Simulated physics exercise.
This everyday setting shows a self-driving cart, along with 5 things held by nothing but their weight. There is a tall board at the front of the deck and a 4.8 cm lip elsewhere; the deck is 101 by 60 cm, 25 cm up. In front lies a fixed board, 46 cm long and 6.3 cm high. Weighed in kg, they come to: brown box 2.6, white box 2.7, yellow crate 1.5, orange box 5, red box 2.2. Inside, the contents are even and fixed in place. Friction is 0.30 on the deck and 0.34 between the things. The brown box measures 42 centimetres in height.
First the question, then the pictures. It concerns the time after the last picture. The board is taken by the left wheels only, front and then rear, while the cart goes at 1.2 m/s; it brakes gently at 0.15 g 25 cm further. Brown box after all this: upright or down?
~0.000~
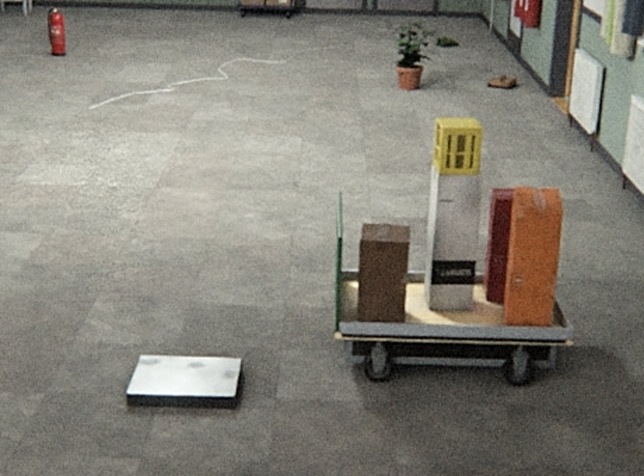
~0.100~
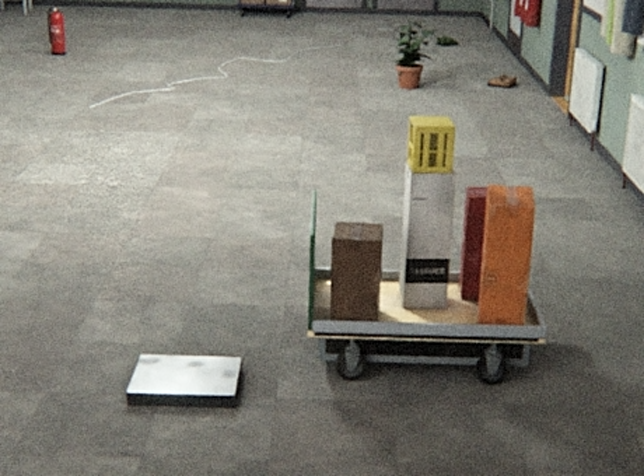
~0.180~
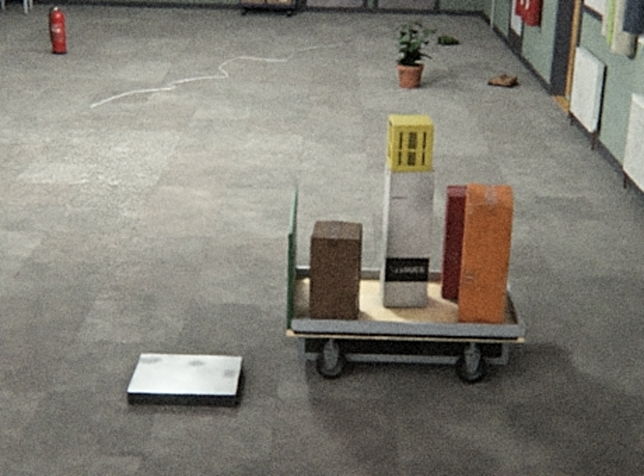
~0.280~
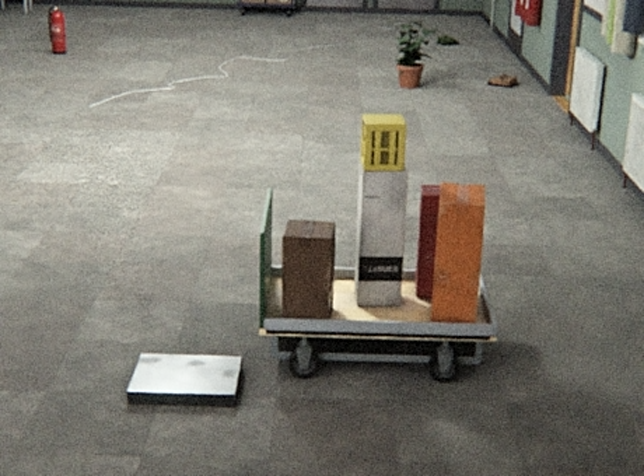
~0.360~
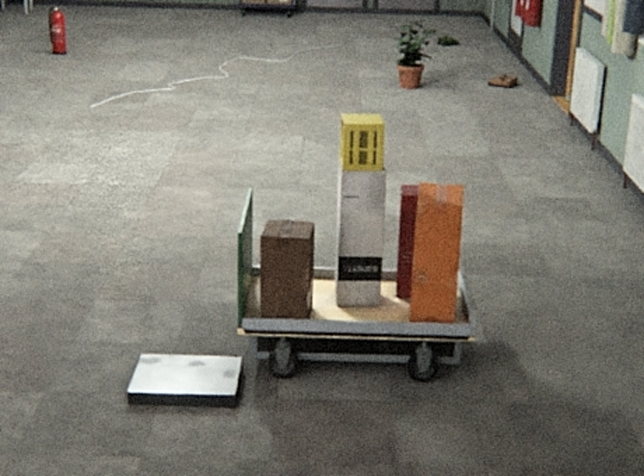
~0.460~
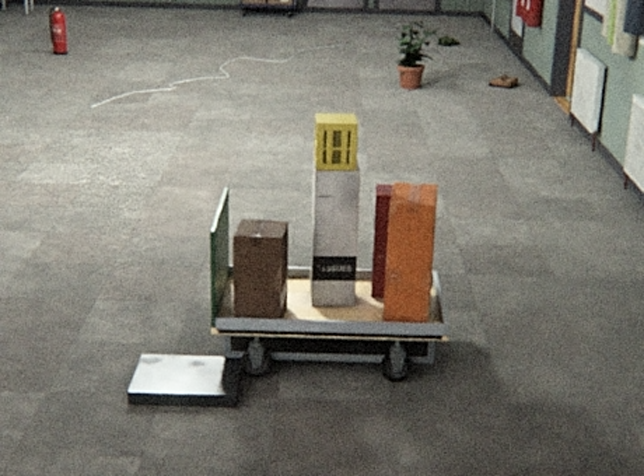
Oh, it flops over.
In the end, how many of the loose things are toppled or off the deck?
It adds up to 5.
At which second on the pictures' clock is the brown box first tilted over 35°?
That first happens close to 1.1 seconds.
By 1.26 s, 151 cm covered; brown box tilted 49° near (48, 245); orange box tilted 16°; red box tilted 16°.
By 1.86 s, 219 cm covered; red box now off the deck; brown box on its side; orange box tilted 39°.
When it is over (2.9 s), off the deck and tipped over, yellow crate and red box; lying over on the cart, brown box, white box and orange box.
